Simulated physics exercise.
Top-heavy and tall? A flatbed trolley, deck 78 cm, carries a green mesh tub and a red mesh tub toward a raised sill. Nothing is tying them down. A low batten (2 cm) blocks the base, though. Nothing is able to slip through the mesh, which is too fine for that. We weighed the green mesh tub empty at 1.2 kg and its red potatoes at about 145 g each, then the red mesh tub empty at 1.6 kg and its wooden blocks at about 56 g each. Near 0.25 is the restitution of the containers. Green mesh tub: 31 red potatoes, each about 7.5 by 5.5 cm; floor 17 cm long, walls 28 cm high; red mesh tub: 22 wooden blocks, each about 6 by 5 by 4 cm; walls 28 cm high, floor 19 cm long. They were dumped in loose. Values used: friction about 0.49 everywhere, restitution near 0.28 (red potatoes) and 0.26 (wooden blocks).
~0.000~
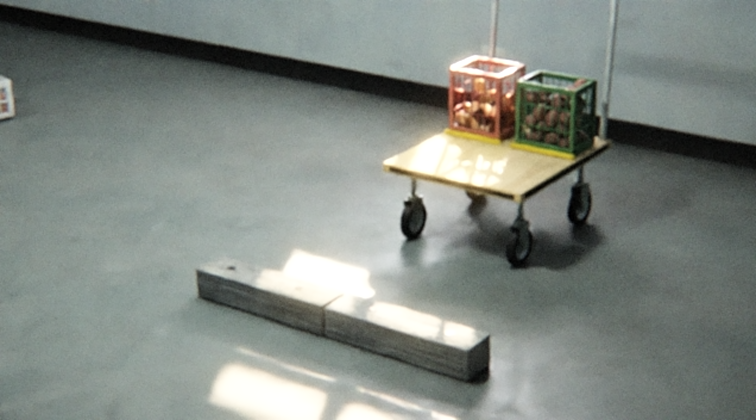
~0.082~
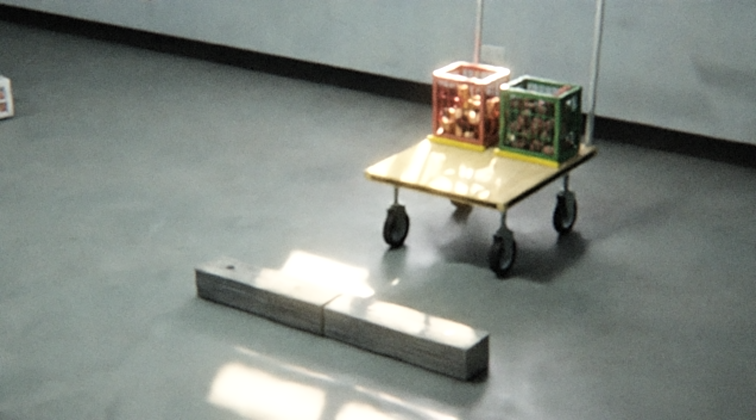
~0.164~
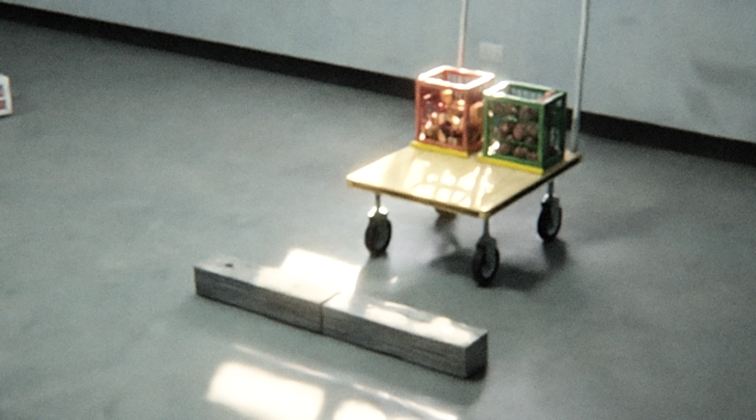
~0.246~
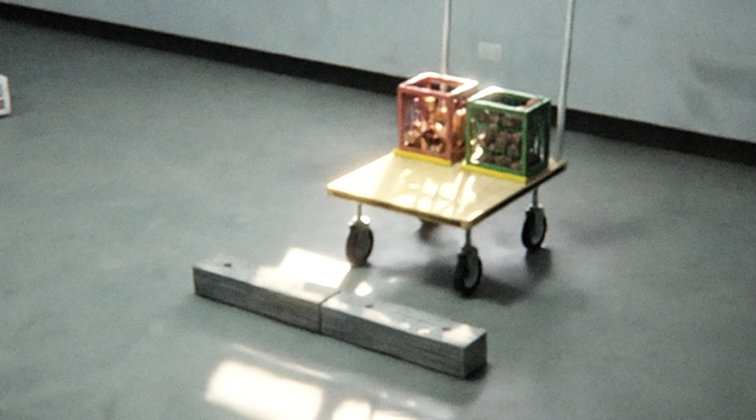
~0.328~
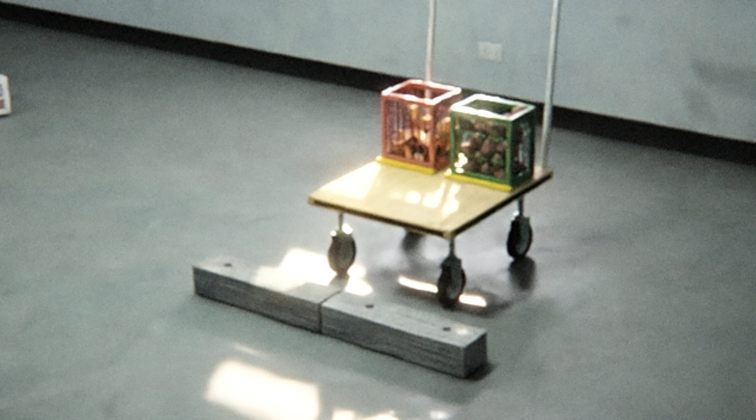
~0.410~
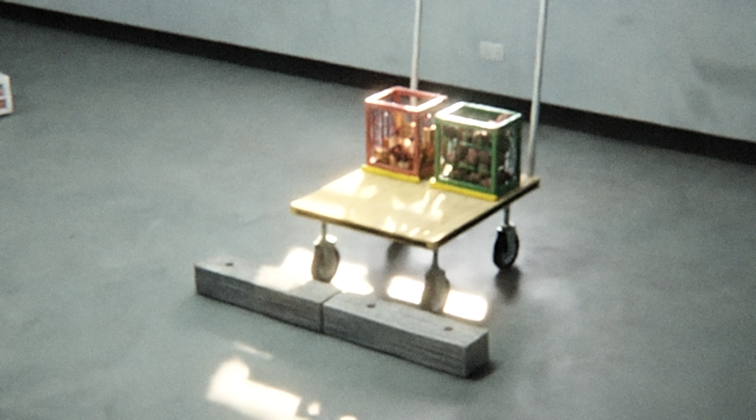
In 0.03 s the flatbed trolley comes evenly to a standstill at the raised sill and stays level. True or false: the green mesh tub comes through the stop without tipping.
False, it tips.
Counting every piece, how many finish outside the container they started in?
8 or so.
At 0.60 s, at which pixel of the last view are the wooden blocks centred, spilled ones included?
At about (386, 158).
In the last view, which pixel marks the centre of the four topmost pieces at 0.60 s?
Around pixel (457, 138).
After 0.48 s, the jolt starts.
After 0.60 s, the green mesh tub leans 22° with 0 of 31 out and the red mesh tub leans 13° with 0 of 22 out.
After 0.78 s, the green mesh tub leans 42° with 0 of 31 out and the red mesh tub is upright with 0 of 22 out.
After 1.08 s, the green mesh tub is down with 0 of 31 out and the red mesh tub is upright with 0 of 22 out.
Outcome (at 2.02 s), the green mesh tub is down with 9 of 31 out and the red mesh tub is upright with 0 of 22 out. Greatest lean of the green mesh tub, 96°.
